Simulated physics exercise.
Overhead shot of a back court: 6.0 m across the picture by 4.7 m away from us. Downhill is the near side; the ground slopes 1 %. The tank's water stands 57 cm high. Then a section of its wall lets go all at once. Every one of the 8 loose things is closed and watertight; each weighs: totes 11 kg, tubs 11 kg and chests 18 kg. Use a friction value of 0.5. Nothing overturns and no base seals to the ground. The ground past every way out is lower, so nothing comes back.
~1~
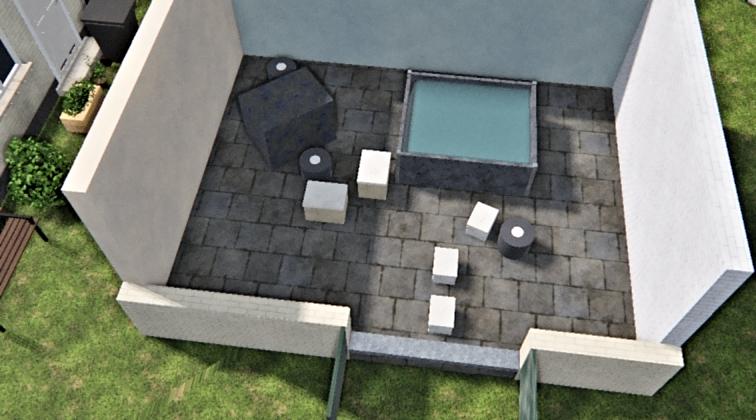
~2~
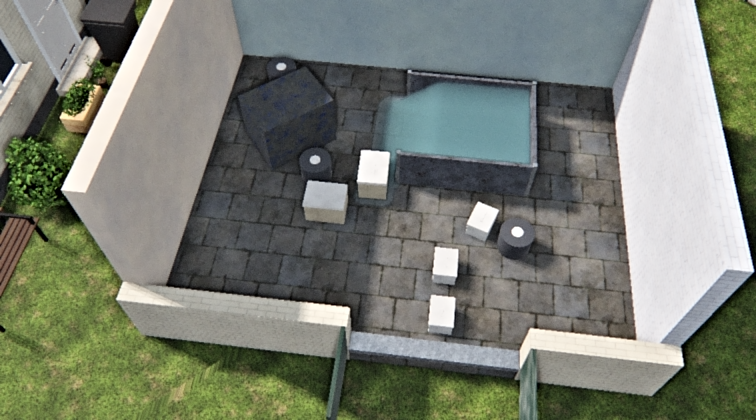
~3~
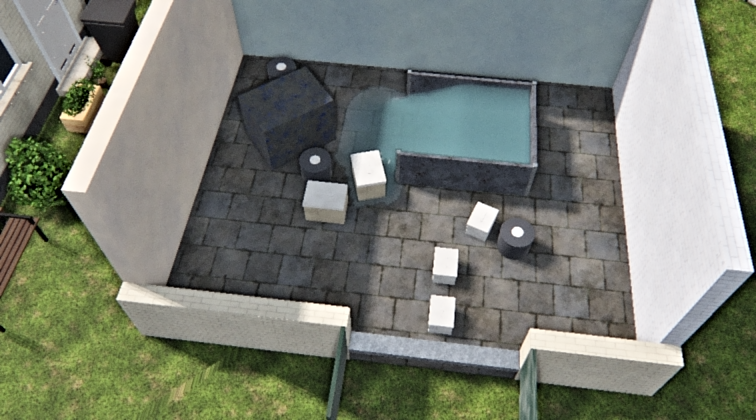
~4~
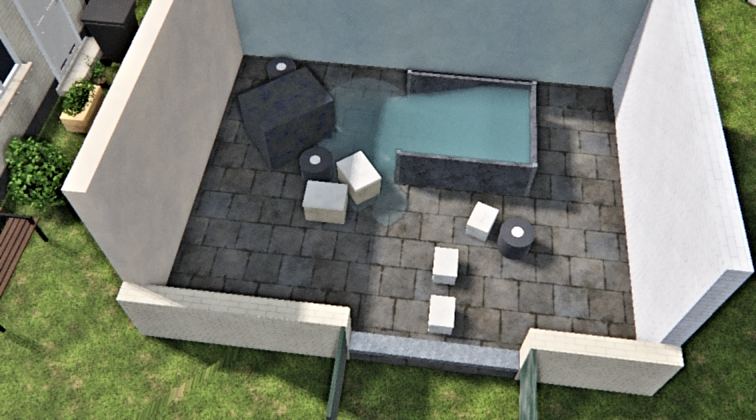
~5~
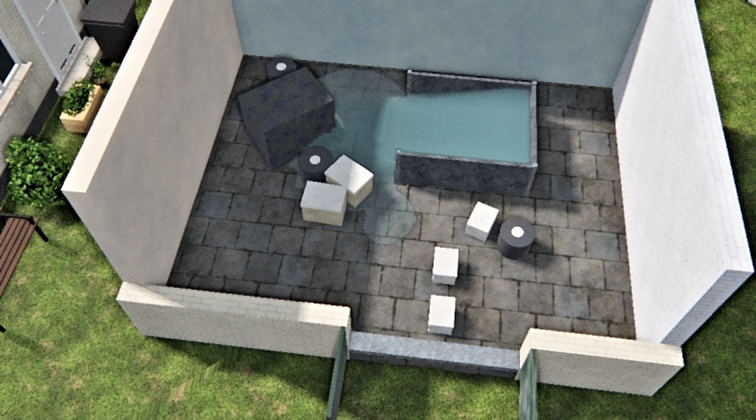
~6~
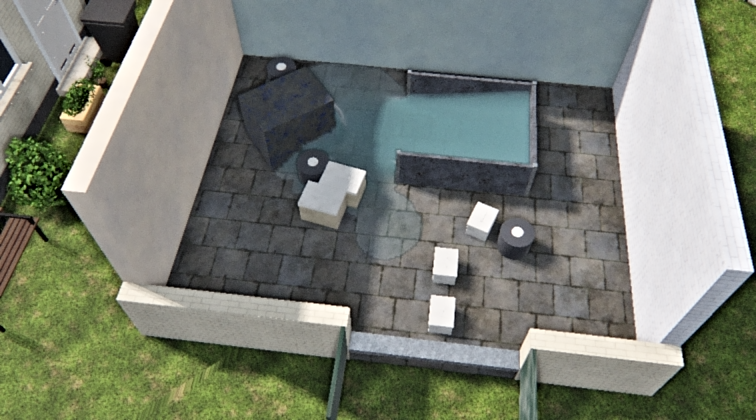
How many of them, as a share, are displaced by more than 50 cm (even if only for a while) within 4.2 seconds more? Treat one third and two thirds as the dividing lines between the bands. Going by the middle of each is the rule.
Middle band.
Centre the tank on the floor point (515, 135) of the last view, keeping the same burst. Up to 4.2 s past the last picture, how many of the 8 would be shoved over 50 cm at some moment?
In that case 4 of them.
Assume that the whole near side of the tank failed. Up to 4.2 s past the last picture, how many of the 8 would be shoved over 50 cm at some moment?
4.
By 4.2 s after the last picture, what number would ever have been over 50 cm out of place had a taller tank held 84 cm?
In that case the number is 6.
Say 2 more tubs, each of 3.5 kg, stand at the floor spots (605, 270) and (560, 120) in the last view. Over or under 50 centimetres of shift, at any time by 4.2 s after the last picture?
Respectively: Doesn't reach it; doesn't reach it.
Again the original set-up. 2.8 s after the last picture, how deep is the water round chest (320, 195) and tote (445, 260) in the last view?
Close to 7 and 2 centimetres.
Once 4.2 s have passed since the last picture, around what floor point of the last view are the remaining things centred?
I'd say about (425, 245) in the last view.
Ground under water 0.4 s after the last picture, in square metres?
Some 9.0 m2 of it.
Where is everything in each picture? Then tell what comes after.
A chest at (374, 166), on the bottom; a chest at (325, 194) rests on the ground; water covers 2.6 m2; 0 of 8 have shifted, in the first frame.
A chest at (374, 167), on the bottom; a chest at (325, 194), on the bottom; 3.3 m2 under water; 0 of 8 have shifted, in the second frame.
A chest at (368, 167), on the bottom, 9 cm from its start; a chest at (325, 194), on the bottom; water covers 4.2 m2; 1 of 8 have shifted, in the third frame.
A chest at (359, 170) rests on the ground, 23 cm from its start; a chest at (325, 194) rests on the ground; water covers 5.2 m2; 1 of 8 have shifted, in the fourth frame.
A chest at (349, 173) rests on the ground, 37 cm from its start; a chest at (324, 195) rests on the ground; water covers 6.1 m2; 1 of 8 have shifted, in the fifth frame.
A chest at (343, 177) rests on the ground, 47 cm from its start; a chest at (322, 197), on the bottom, 6 cm from its start; 6.9 m2 under water; 2 of 8 have shifted, in the sixth frame.
Then, 0.4 s after the last picture 2 of 8 are over 50 cm from their spots; 0 afloat.
Then, 1.5 s after the last picture 4 of 8 are over 50 cm from their spots; 0 afloat.
Then, 2.8 s after the last picture 3 of 8 are over 50 cm from their spots; 2 afloat.
Then, 4.2 s after the last picture 4 of 8 are over 50 cm from their spots, and 5 have been at some point; 1 afloat.
